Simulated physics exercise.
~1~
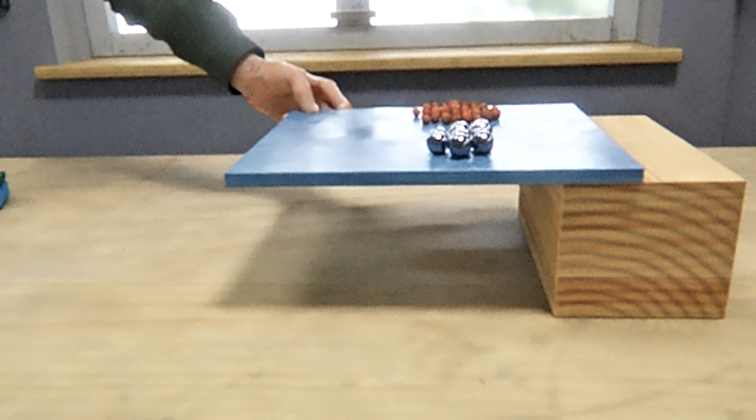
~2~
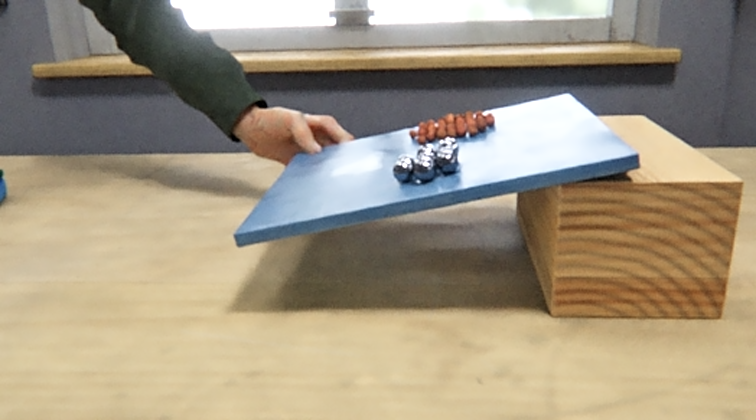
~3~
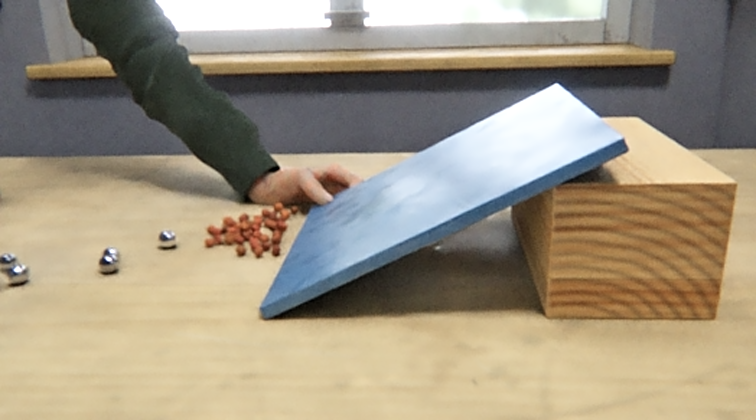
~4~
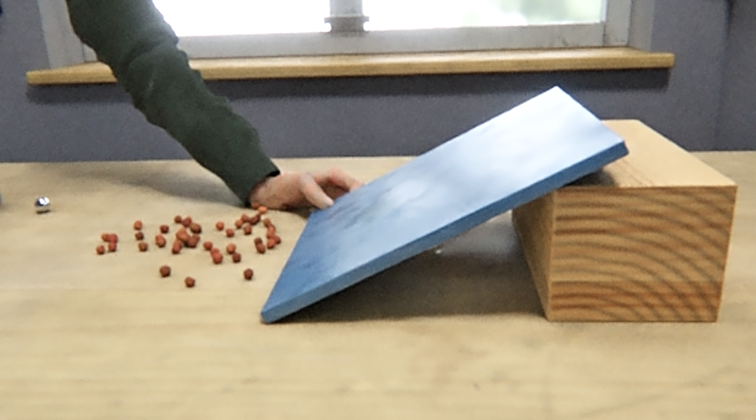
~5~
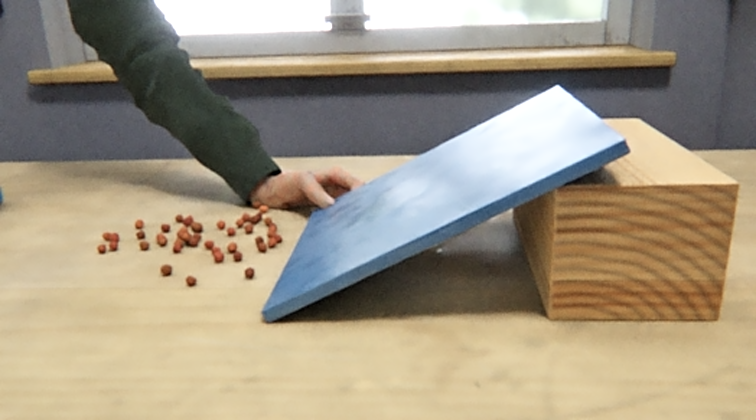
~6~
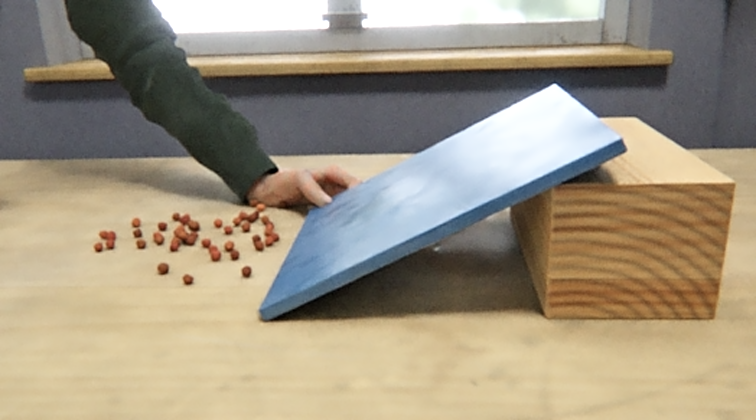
A blue board rests level with its right end on a wooden block, held at the far left corner by a hand in a dark green sleeve, with shiny metal balls near the front and small reddish-brown beads behind them. The hand lowers the left end, and both groups shift down the slope. As the board steepens and its left edge meets the table, the balls roll far out to the left while the beads spill off in a loose cluster. The balls leave view on the left, and the beads spread a little, then lie scattered near the still board.
